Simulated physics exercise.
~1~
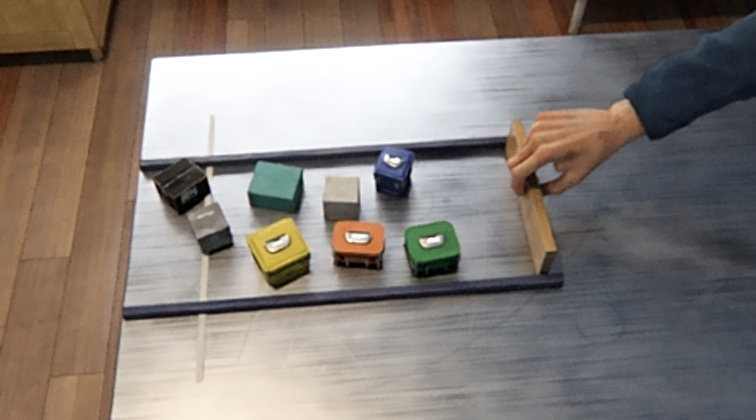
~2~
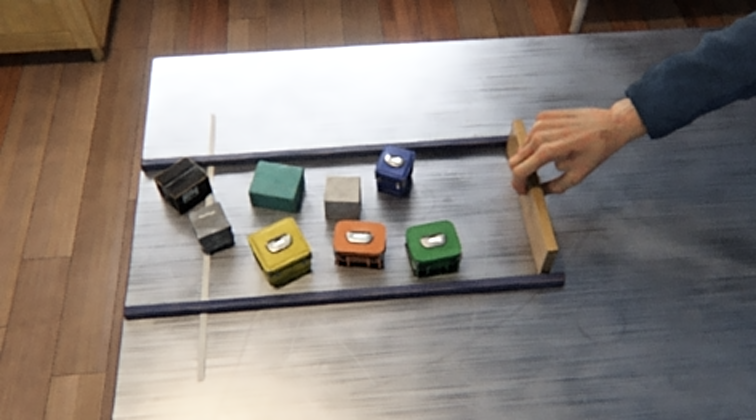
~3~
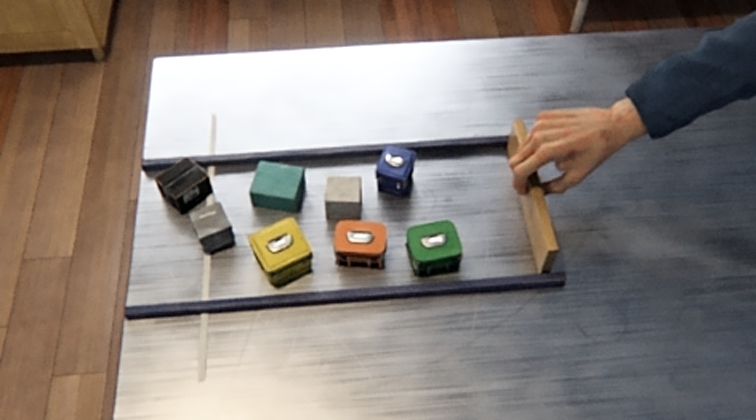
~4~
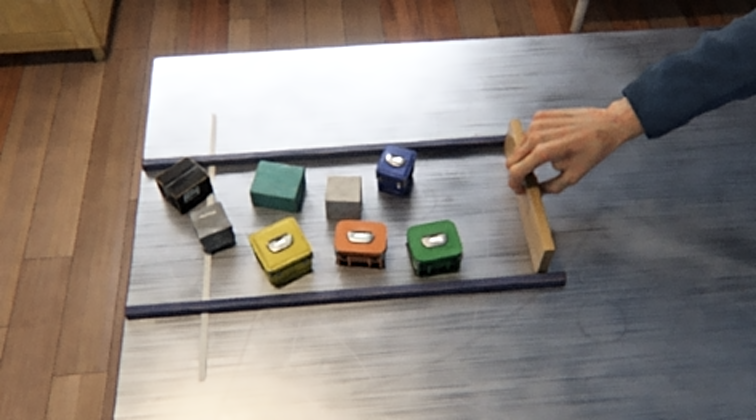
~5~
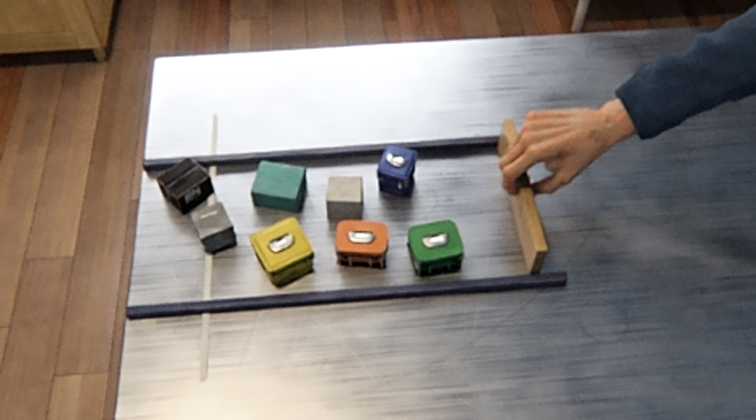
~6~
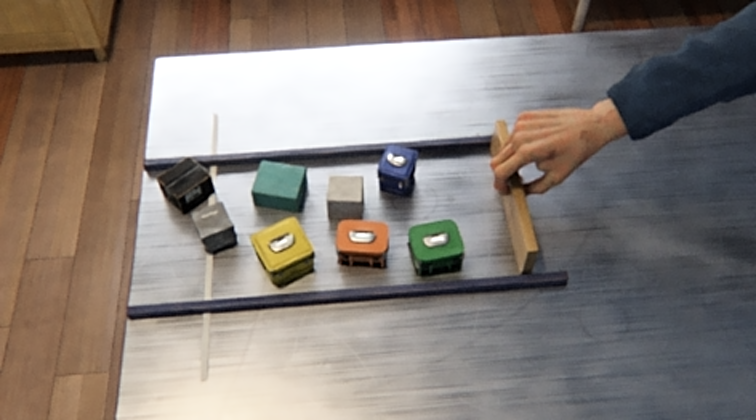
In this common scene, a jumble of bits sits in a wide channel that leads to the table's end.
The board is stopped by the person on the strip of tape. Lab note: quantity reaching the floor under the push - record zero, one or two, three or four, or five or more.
Three up to four drop.
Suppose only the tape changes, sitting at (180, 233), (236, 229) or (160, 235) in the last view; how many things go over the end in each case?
Try by try, 5, 2 and 5.
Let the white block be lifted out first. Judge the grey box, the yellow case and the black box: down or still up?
The grey box goes down; the yellow case goes down; the black box goes down.
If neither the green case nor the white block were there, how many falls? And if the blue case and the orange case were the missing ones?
You'd count 2 the first time and 0 the second time.
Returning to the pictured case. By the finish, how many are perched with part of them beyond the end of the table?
2, I think.
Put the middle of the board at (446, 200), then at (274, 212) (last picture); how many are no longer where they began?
At the first place 1, at the second 8.
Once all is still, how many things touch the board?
3 in contact.
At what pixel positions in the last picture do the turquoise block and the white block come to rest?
Roughly (153, 200); the other one roughly (192, 227).
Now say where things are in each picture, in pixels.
The first picture shows black box (182, 185); grey box (210, 228); turquoise block (276, 187); board (529, 195); tape (206, 232).
The second picture shows grey box (212, 228); white block (343, 198).
The third picture shows turquoise block (278, 187); green case (433, 248).
The fourth picture shows black box (185, 185); yellow case (282, 252).
The fifth picture shows grey box (214, 228); blue case (397, 170).
The sixth picture shows black box (186, 185); grey box (215, 228); turquoise block (280, 187); board (512, 195); tape (211, 231).
Soon after, none off yet; black box at rest near (186, 185); grey box at rest near (215, 228); turquoise block at rest near (280, 187).
After that, none off yet; black box at rest near (186, 185); grey box displaced about its own width near (201, 216); turquoise block moving near (270, 188).
And then, none off yet; black box displaced about its own width near (146, 187); grey box displaced well along near (154, 219); turquoise block displaced well along near (197, 197).
In the end, the number that fall off is three or four; gone, yellow case, grey box and black box.
